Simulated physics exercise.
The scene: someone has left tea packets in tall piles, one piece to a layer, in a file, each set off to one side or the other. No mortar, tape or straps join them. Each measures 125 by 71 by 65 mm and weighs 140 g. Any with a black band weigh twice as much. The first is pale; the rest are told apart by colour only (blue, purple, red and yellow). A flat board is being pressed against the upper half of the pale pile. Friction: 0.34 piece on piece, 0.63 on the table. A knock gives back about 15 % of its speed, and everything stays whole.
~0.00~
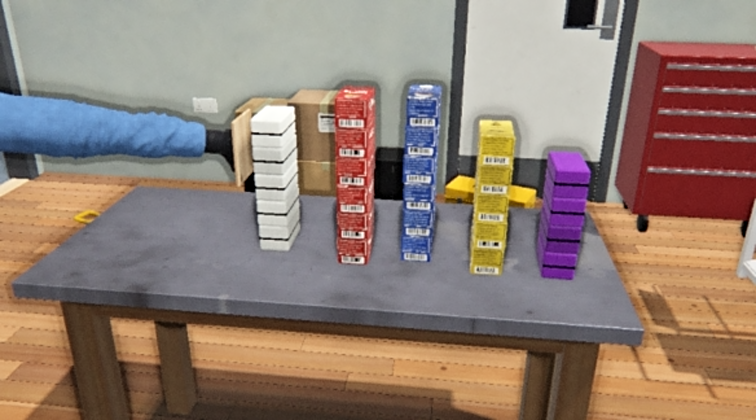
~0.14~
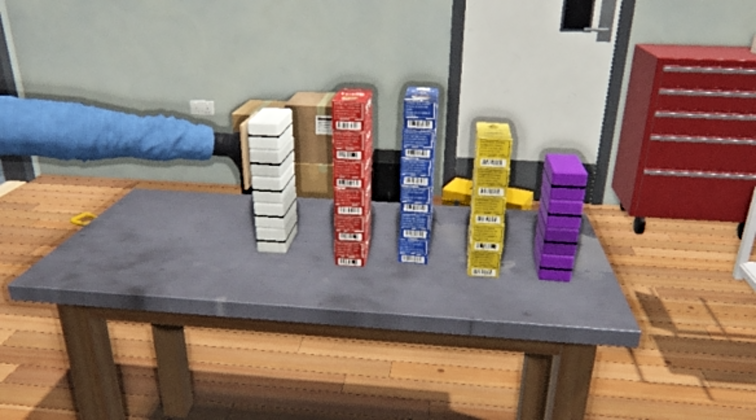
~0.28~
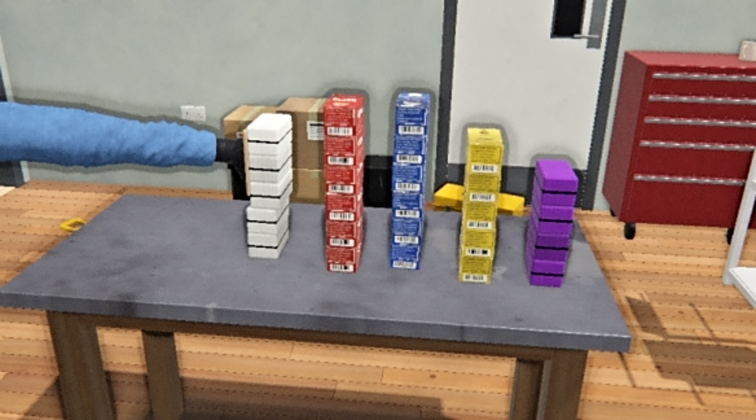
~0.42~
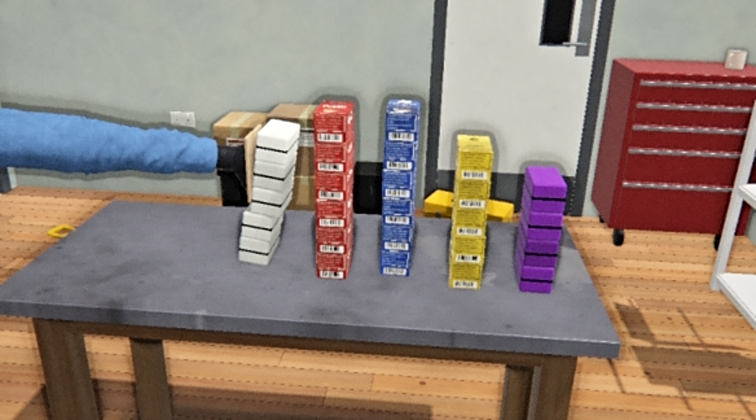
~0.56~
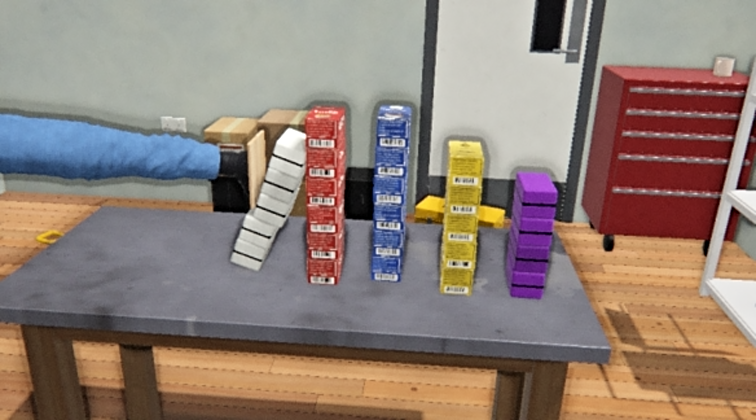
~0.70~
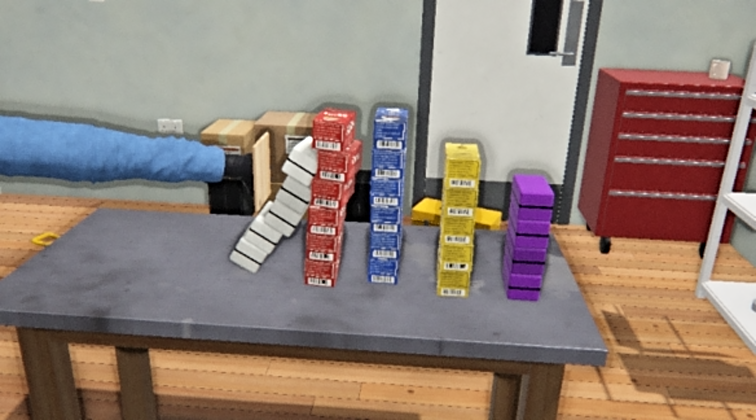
On a gray table, a blue-sleeved arm pushed a board against the white stack beside the red, blue, yellow and purple ones, and it leaned right until it pressed into the red stack, shifting its upper packets.
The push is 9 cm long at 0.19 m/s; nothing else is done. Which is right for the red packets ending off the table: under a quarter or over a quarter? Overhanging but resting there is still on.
Less than a quarter of them.
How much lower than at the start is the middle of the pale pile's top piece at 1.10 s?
Roughly 12 cm.
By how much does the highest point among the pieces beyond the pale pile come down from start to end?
Roughly 11 cm.
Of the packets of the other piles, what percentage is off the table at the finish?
Roughly 30 per cent of them.
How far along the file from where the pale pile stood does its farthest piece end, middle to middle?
About 30 cm.
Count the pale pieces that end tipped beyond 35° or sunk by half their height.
5 pale pieces.
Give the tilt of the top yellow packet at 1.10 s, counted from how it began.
About 5°.
After 1.10 s, 5 of the pale pile down; none of the 6 red packets off the table (0 of 21 in all colours); top red packet 24° from how it stood, 42 mm lower; top blue packet 24° from how it stood, 22 mm lower.
After 1.68 s, 5 of the pale pile down; none of the 6 red packets off the table (3 of 21 in all colours); top red packet 47° from how it stood, 13 cm lower; top purple packet on its side.
In the end (2.3 s), 5 of the pale pile down; none of the 6 red packets off the table (6 of 21 in all colours); top red packet 48° from how it stood, 13 cm lower; top blue packet on its side. That is 0 per cent. From the last view, middles, top red packet near (492, 194).
